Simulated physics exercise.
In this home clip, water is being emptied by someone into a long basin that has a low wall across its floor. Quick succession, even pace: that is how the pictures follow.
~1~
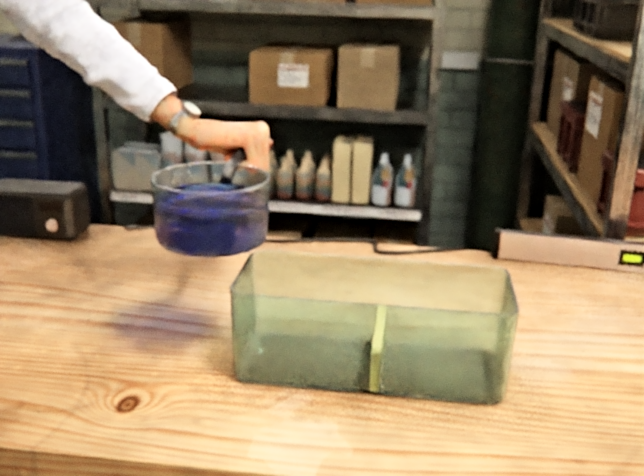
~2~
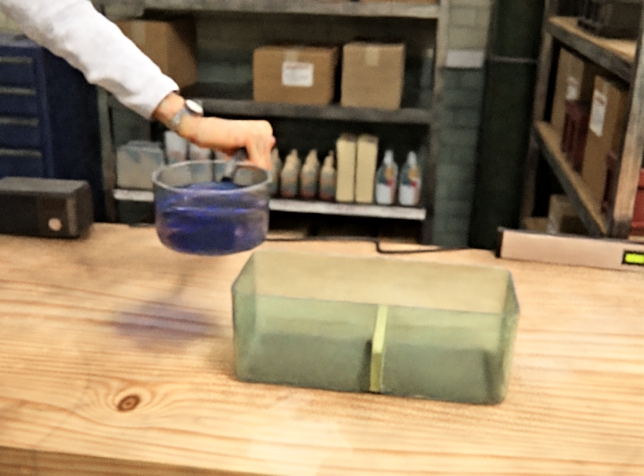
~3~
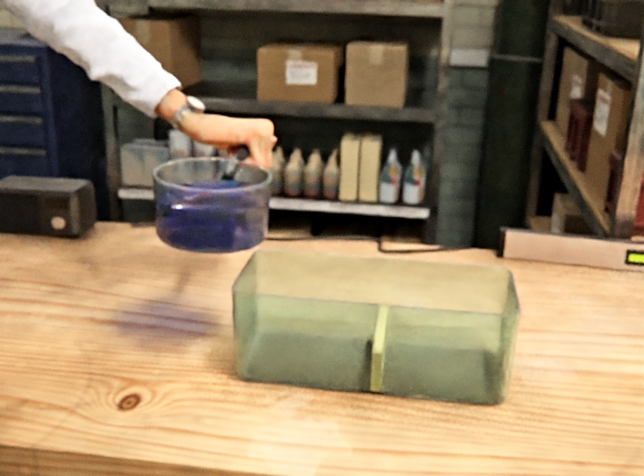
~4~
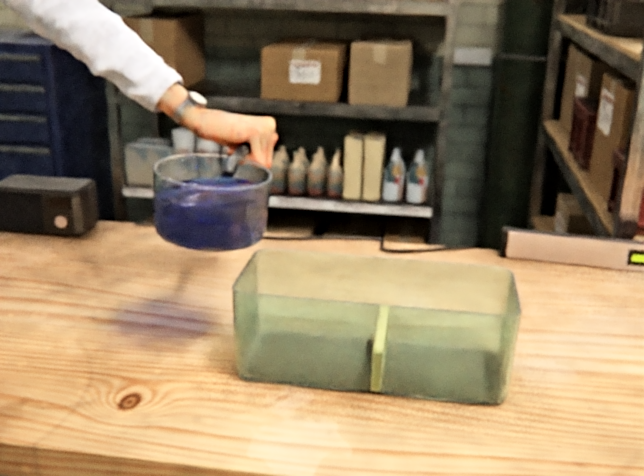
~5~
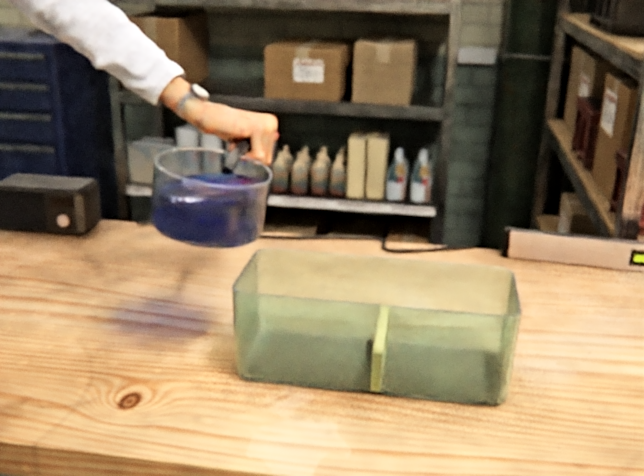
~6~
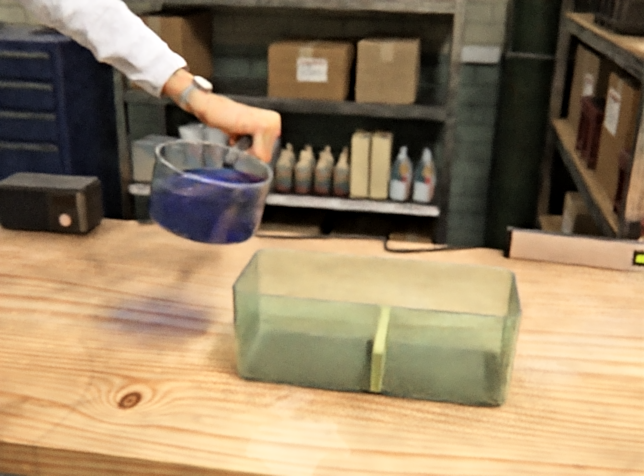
A hand holds a clear round container of blue liquid above a wooden table, left of a long greenish basin with a low divider, and slowly tilts it slightly, its right side rising relative to its left.
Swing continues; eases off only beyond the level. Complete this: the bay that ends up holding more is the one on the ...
... left.
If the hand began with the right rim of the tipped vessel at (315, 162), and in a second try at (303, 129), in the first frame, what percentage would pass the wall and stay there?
85 % and 80 %.
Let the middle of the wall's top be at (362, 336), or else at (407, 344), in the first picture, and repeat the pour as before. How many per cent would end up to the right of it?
In order, near 35 and 15 in a hundred.
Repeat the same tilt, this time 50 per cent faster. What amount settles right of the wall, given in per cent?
It comes to some 15 in a hundred.
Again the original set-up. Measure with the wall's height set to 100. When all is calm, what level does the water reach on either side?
Close to 60 for the left and 0 for the right.
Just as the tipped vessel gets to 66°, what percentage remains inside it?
Near 75 percent is still in there.
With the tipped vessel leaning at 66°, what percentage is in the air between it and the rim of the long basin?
About 25 per cent.
A moment on, the tilt is 66° and 75 per cent is still to pour, 2 is left of the wall and 0 right of it.
Next, the tilt is 94° and 19 per cent is still to pour, 55 is left of the wall and 1 right of it.
Then the tilt is 97° and 3 per cent is still to pour, 88 is left of the wall and 3 right of it.
Later the tilt is 97° and 0 per cent is still to pour, 94 is left of the wall and 3 right of it.
Finally, 95 per cent lies left of the wall, 3 right of it and 2 outside.
